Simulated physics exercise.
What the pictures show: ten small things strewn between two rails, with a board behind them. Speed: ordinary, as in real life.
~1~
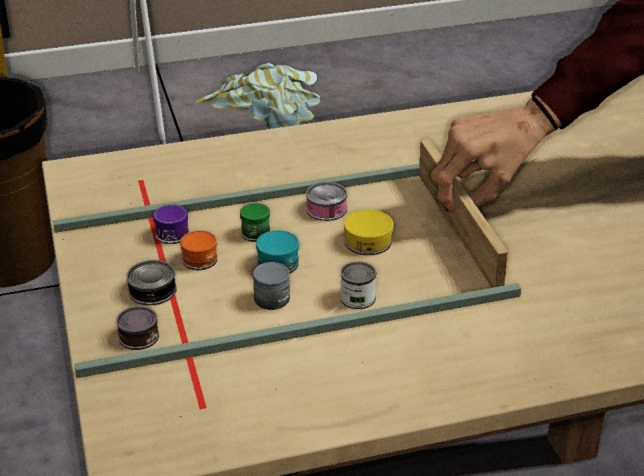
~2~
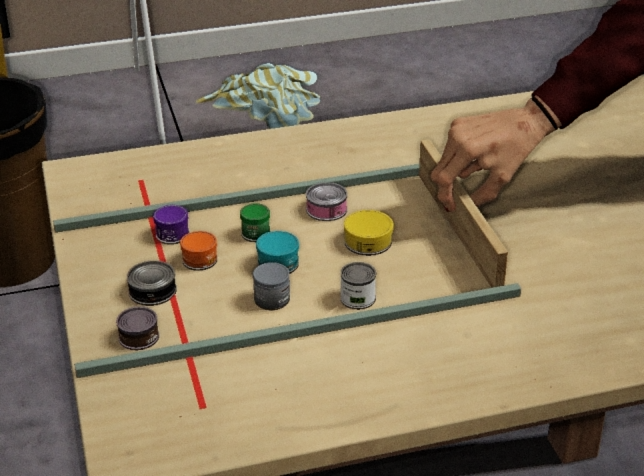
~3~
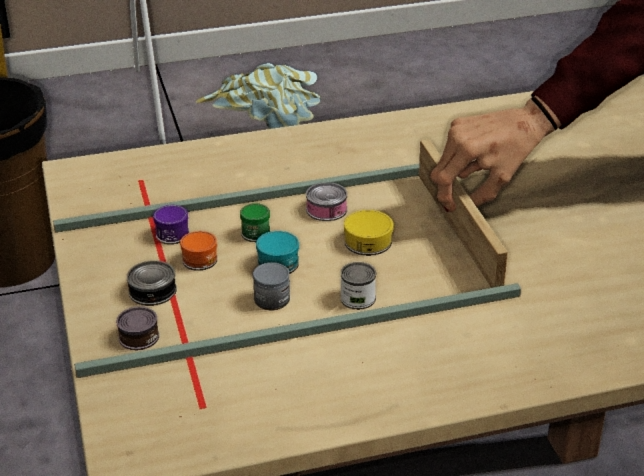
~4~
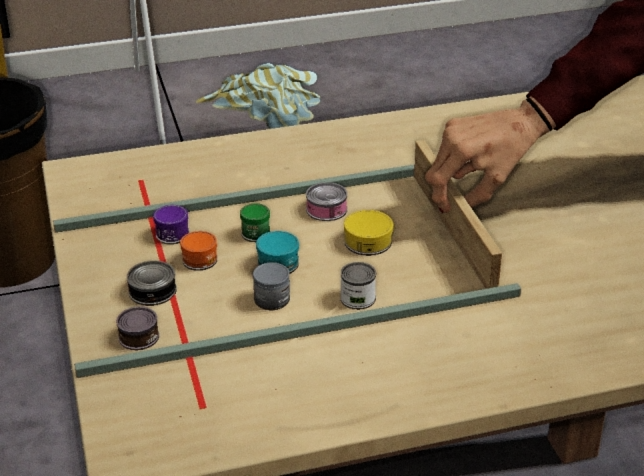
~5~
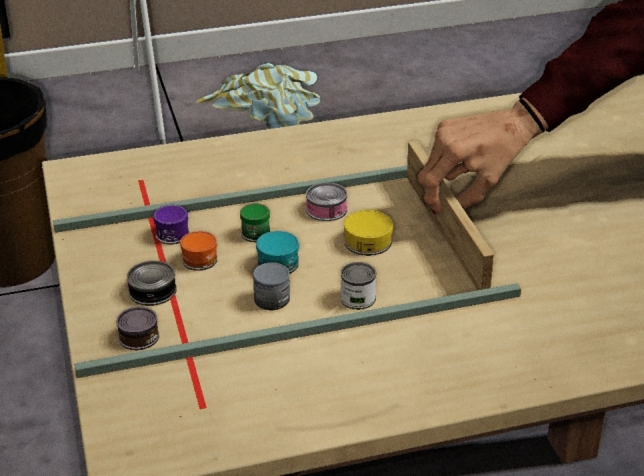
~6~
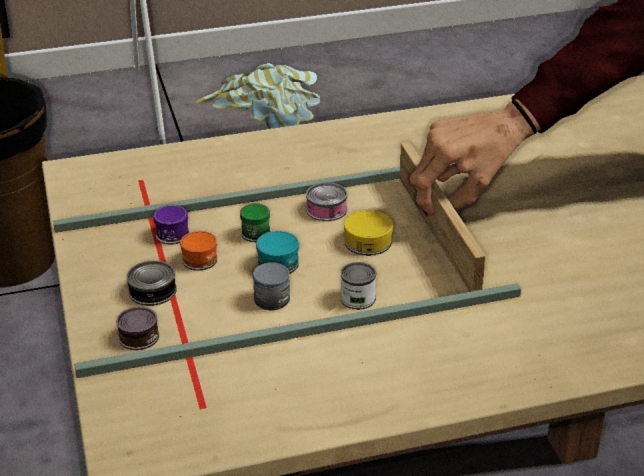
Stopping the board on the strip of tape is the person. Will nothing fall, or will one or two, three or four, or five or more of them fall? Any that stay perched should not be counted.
So in the end, no bits get shoved clean off.
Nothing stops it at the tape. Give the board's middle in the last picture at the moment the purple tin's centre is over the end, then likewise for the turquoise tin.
The middle is at (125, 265) when it's the purple tin, and at (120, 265) when it's the turquoise tin.
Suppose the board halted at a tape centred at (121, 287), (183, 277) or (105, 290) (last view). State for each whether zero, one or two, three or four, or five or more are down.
Lab note - count per position: One to two; no fall at all; 5 or more.
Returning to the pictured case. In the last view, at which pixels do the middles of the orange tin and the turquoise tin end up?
You'll see the orange tin at (114, 256), with the turquoise tin at (118, 300).
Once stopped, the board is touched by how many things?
That makes 5.
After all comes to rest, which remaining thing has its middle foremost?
Black tin.
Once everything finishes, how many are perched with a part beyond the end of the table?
The total here is 1.
Soon after, none off yet; brown tin at rest near (138, 328); black tin at rest near (152, 283); purple tin at rest near (172, 224).
In the end, the number that fall off is zero.
